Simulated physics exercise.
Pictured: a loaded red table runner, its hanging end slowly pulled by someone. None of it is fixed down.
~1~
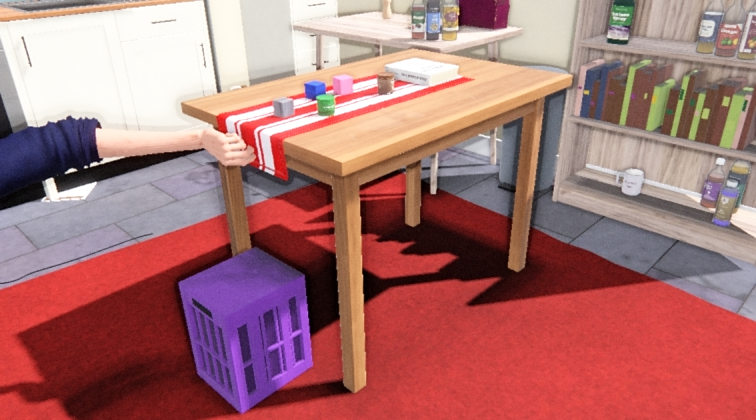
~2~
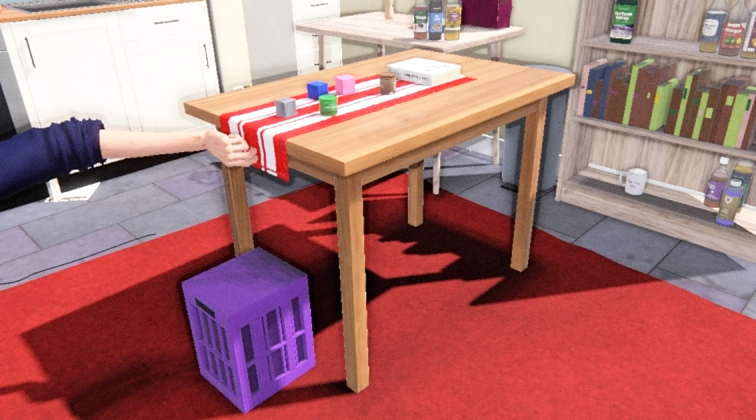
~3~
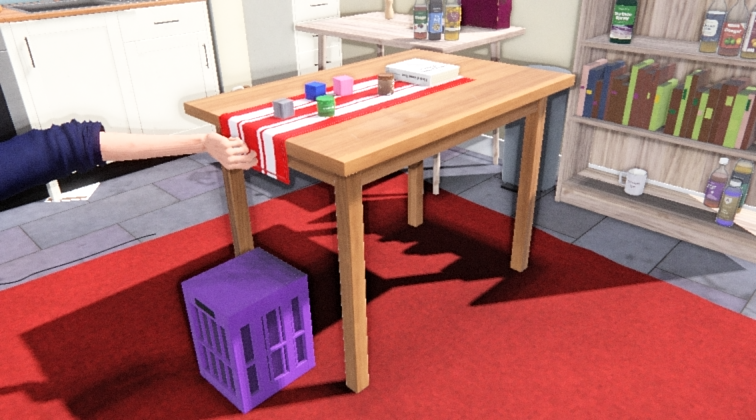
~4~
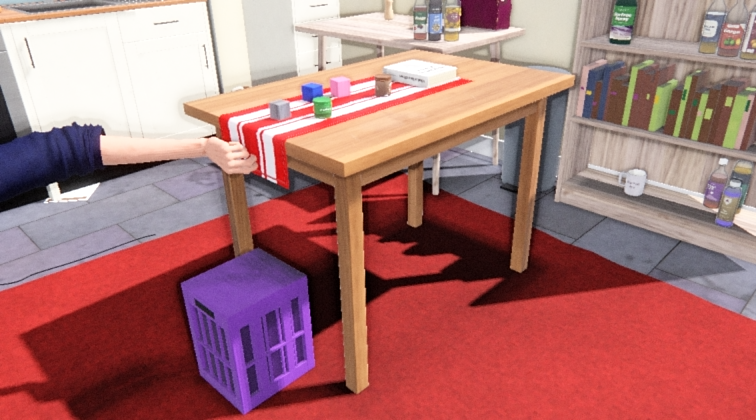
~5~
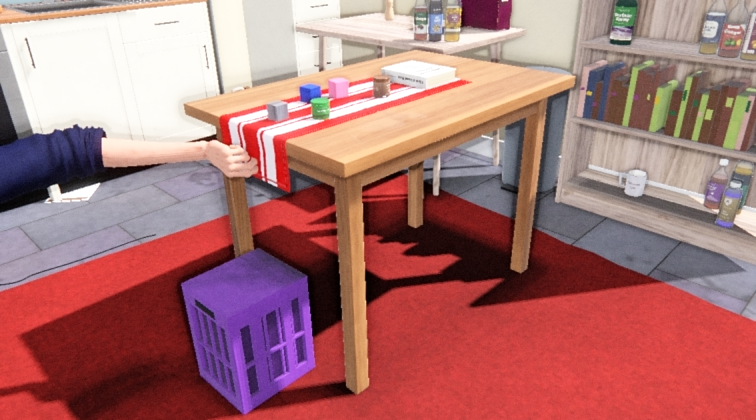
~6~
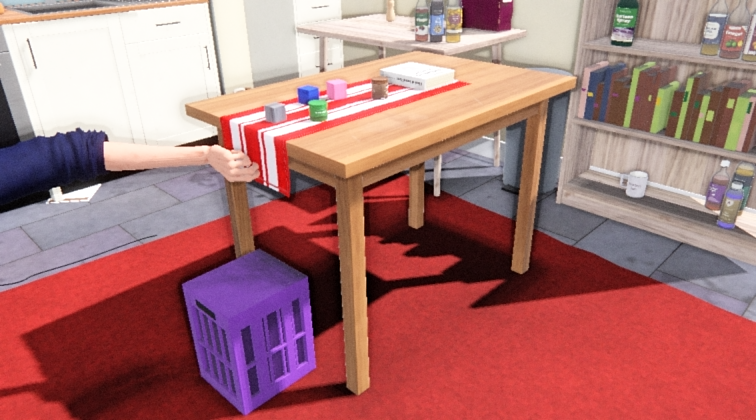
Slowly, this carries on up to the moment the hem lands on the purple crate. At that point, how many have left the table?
The number that drops will be three.
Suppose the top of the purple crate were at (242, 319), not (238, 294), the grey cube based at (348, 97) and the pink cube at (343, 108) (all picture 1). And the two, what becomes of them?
So the grey cube leaves, and the pink cube leaves.
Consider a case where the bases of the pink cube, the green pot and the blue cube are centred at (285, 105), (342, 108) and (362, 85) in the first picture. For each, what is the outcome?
Pink cube: Goes. Green pot: Goes. Blue cube: Stays.
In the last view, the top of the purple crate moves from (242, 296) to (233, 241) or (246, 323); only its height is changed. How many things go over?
Over the edge: 1, then 4.
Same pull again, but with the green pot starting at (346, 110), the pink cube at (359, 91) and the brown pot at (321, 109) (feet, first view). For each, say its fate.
Outcome: Green pot falls away, pink cube stays, brown pot falls away.
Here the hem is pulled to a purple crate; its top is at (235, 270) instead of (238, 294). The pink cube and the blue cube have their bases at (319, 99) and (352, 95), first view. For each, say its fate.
So the pink cube stays there, and the blue cube stays there.
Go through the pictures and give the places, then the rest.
The first picture shows hem (288, 180); grey cube (283, 100); green pot (326, 97); blue cube (315, 83); pink cube (343, 77); brown pot (385, 74); top of the crate (238, 294).
The second picture shows hem (289, 182); grey cube (285, 100).
The third picture shows hem (290, 184); green pot (326, 98).
The fourth picture shows hem (289, 189); blue cube (312, 85); top of the crate (241, 295).
The fifth picture shows hem (290, 192); pink cube (338, 80).
The sixth picture shows hem (290, 198); grey cube (274, 105); green pot (318, 102); blue cube (308, 88); pink cube (336, 82); brown pot (380, 78).
A little later, hem near (262, 235); grey cube gone.
Next, hem on the crate; grey cube, green pot and blue cube gone.
When it is over, hem on the crate; grey cube, green pot and blue cube gone. The table loses three.
